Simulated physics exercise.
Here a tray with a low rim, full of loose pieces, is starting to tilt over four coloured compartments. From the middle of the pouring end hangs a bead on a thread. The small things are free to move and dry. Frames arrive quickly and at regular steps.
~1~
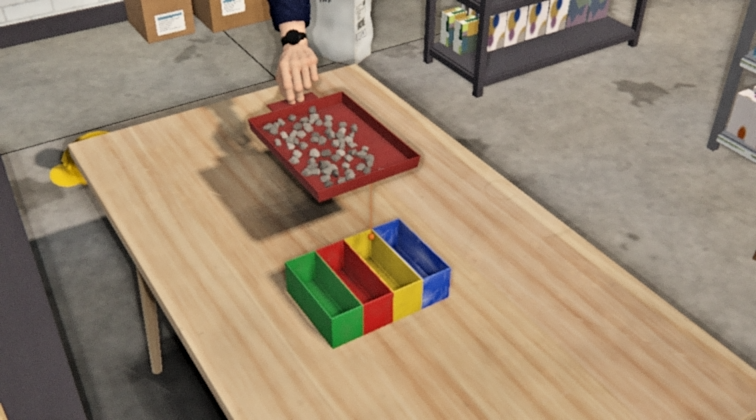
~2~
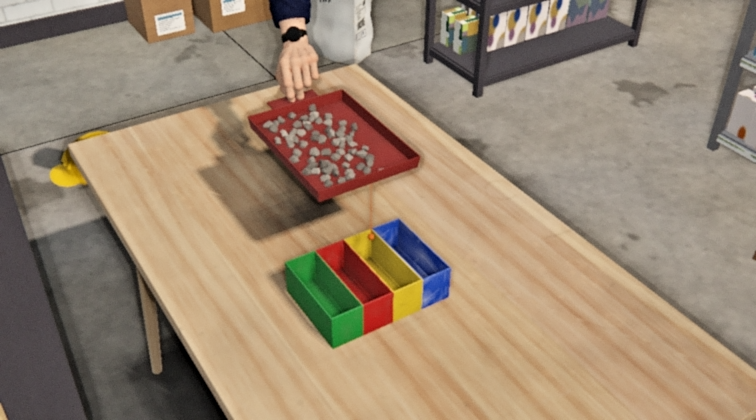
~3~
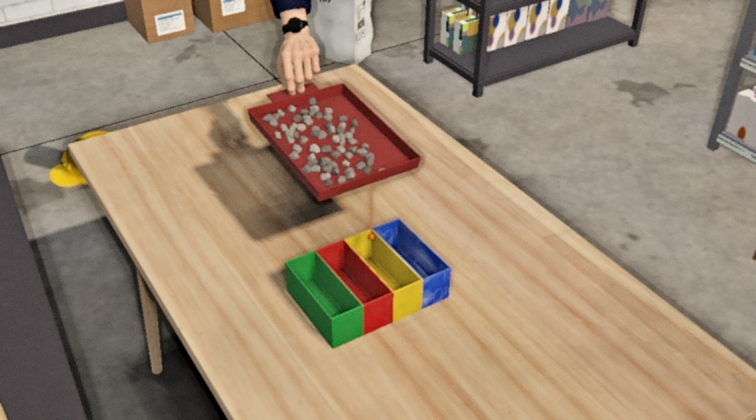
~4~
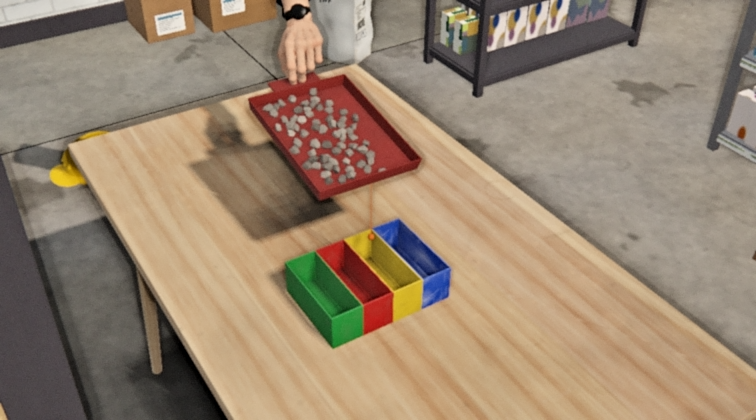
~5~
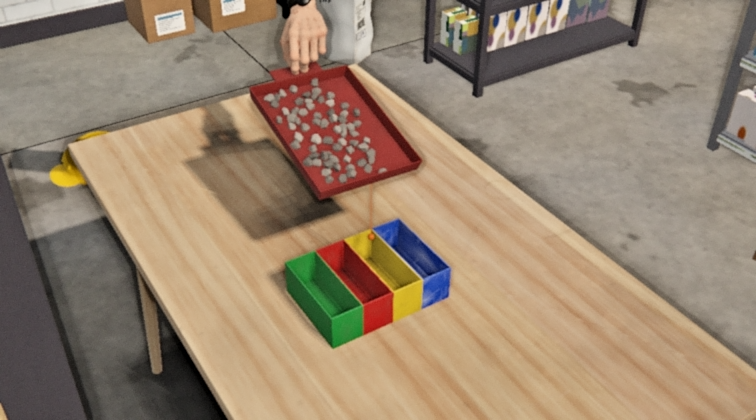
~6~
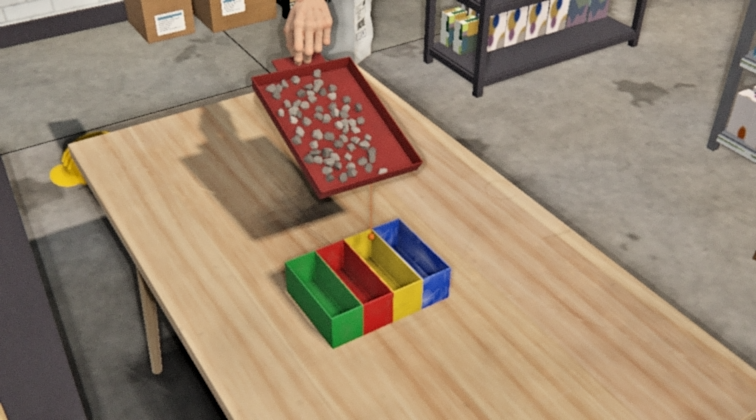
A red low-rimmed tray of loose grey gravel is held over a pale wooden table in a storeroom with shelving and cardboard boxes, seen from above by a still camera. Below it, joined compartments run green, red, yellow and blue from left to right. A hand wearing a dark wristband slowly raises the tray's far end, steepening its slope toward the compartments, while the gravel shifts little.
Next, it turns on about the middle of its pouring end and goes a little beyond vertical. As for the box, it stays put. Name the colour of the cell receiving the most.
That is the blue one.
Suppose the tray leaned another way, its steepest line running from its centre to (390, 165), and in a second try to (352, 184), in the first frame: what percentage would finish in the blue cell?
I'd say some 40 in a hundred at first, then 0 in a hundred.
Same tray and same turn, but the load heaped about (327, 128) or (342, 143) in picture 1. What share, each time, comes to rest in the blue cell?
About 40 and 40 per cent.
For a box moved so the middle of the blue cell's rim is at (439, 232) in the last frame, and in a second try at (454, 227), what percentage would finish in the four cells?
You'd see roughly 100 per cent first and roughly 90 per cent second.
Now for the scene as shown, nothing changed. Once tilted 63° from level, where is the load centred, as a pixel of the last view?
Centre estimate: (379, 162).
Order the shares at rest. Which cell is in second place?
Second place belongs to the cell in yellow.
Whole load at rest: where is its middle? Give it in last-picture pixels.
It settles centred around (418, 283).
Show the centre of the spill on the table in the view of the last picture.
Somewhere near (457, 270), I think.
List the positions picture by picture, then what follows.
The first picture shows corners of the pouring end at (319, 190) and (418, 156), level; middle of the load at (322, 141), bits of gravel; bead on its thread at (371, 237); green cell at (348, 324); red cell at (378, 311); yellow cell at (408, 298); blue cell at (436, 286).
The second picture shows corners of the pouring end at (319, 190) and (418, 156), level; middle of the load at (322, 139).
The third picture shows corners of the pouring end at (320, 190) and (419, 157), tipped barely, lowest at the right corner; middle of the load at (322, 135).
The fourth picture shows corners of the pouring end at (321, 190) and (419, 158), tipped a little, lowest at the right corner; middle of the load at (323, 130).
The fifth picture shows corners of the pouring end at (322, 190) and (420, 160), tipped clearly, lowest at the right corner; middle of the load at (324, 124).
The sixth picture shows corners of the pouring end at (323, 190) and (421, 161), tipped clearly, lowest at the right corner; middle of the load at (326, 119); green cell at (348, 324); red cell at (378, 311); yellow cell at (408, 298); blue cell at (436, 286).
Soon, tray tipped steeply; all on the tray.
A while on, tray tipped past a quarter turn; about two thirds on the tray; a small part in the blue cell; a small part in the yellow cell; a stray few in the red cell; about a quarter falling or outside the box.
Towards the end, tray tipped past a quarter turn; about a third in the blue cell; about a quarter in the yellow cell; a small part in the red cell; about a third falling or outside the box.
Finally, tray tipped past a quarter turn; about a third in the blue cell; about a quarter in the yellow cell; a small part in the red cell; none in the green cell; about a third outside the box.
